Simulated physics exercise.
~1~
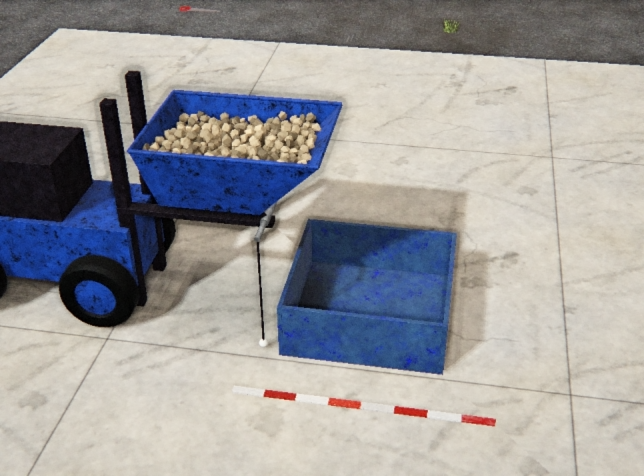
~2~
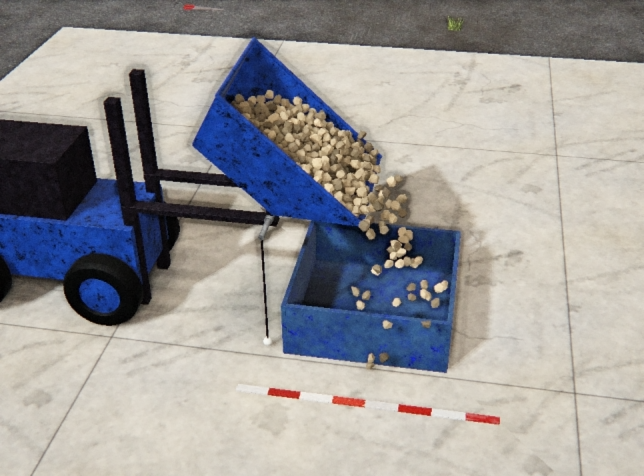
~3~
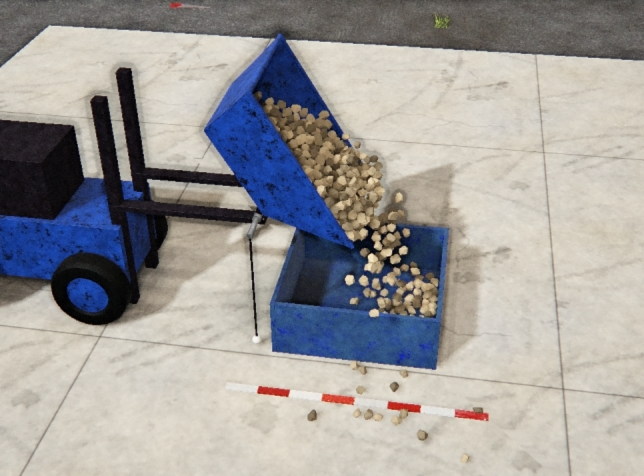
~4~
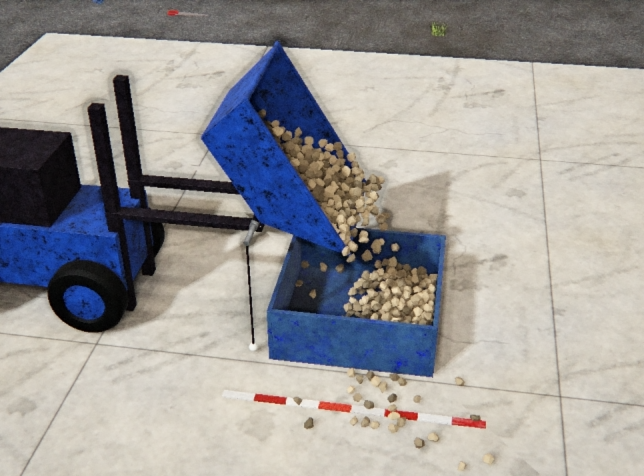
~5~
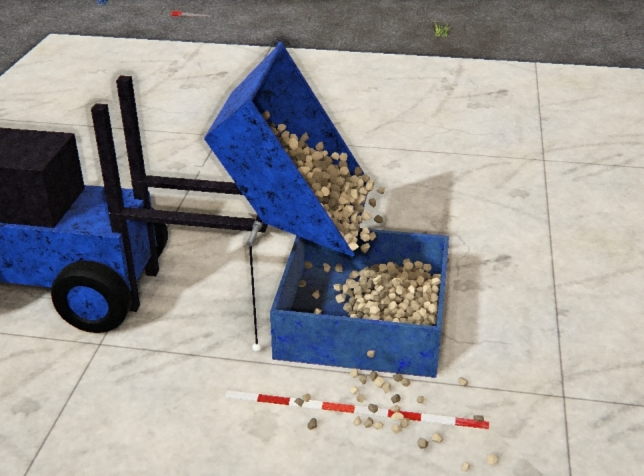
A blue forklift tilted its raised skip of pale stones toward a blue bin, steeply in the end, and stones slid out, most landing inside and some scattering on the floor in front, while a large heap stayed in the skip.
